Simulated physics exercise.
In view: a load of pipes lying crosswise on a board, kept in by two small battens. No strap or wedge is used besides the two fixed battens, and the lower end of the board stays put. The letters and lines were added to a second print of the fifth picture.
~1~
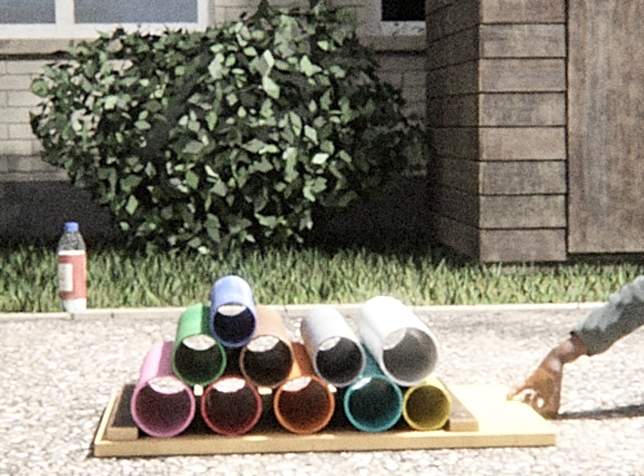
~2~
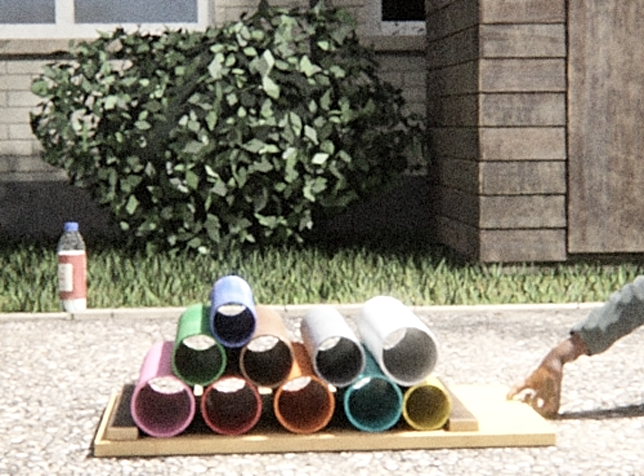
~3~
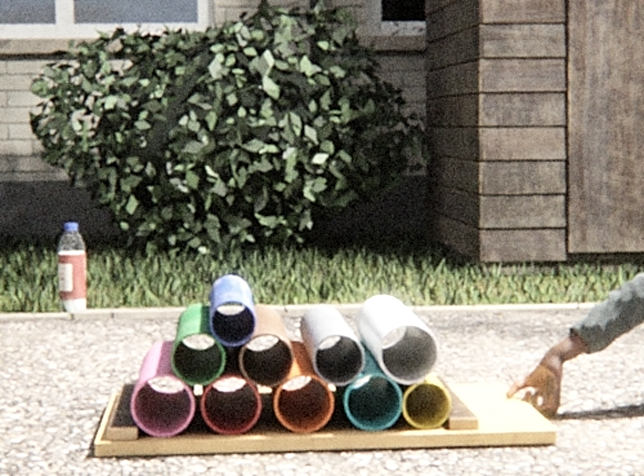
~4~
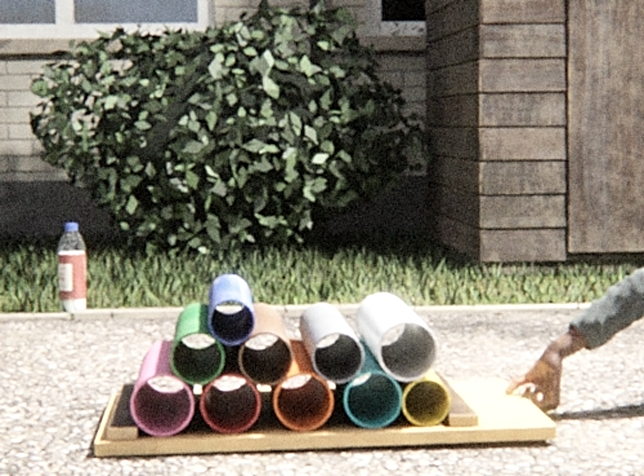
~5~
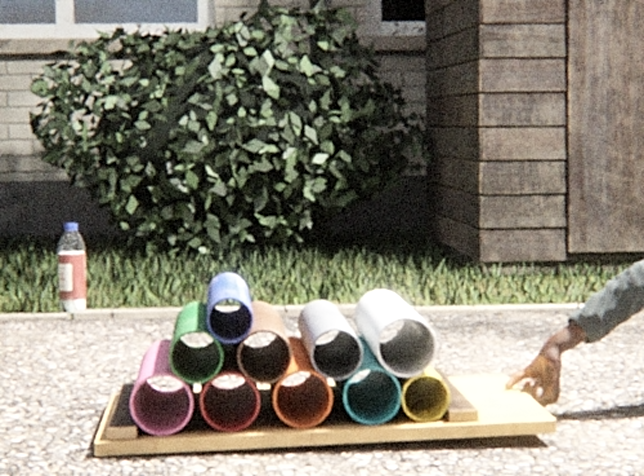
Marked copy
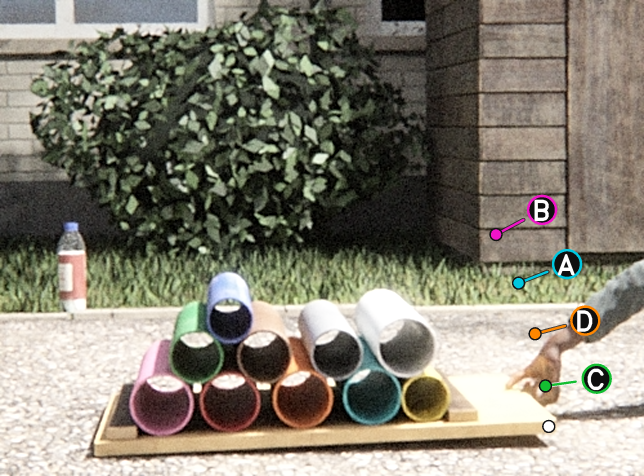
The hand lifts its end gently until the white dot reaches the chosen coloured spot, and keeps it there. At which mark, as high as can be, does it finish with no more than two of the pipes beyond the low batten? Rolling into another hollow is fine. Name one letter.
Lift it to B and no more.
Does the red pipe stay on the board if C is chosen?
Yes.
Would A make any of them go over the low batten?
At A: No.
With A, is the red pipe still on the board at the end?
Yes.
On the marked copy, A at (518, 283); B at (496, 234); C at (545, 386); D at (535, 334); the white dot at (549, 426).
Following B. Soon after the start, board at 16°.
Later, board at 27°.
In the end, board at 27°, none over the low batten.
As for the rest, A none over the low batten; C none over the low batten; D none over the low batten.
